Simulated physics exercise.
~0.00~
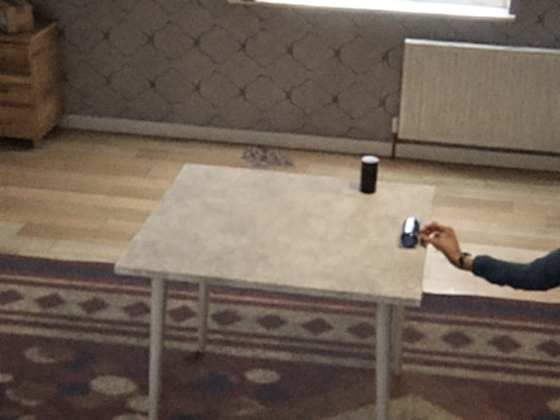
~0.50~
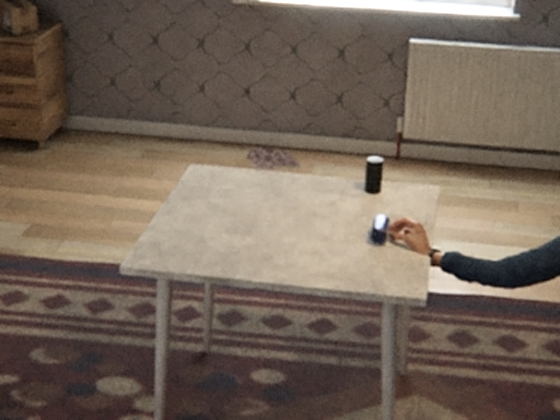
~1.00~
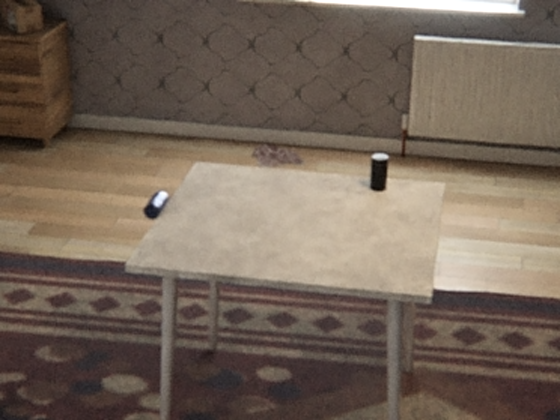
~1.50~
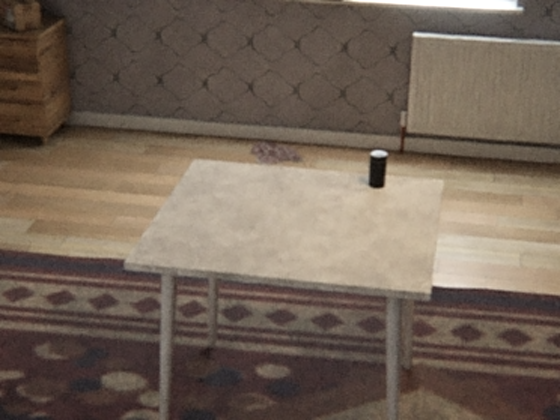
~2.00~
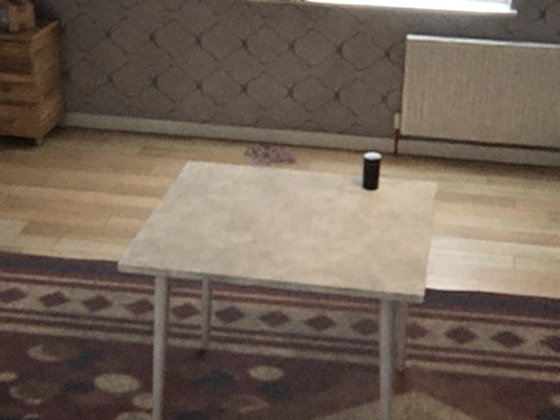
A hand pushing a small blue can leftward across a table until it rolls off the left edge, leaving a black jar standing.
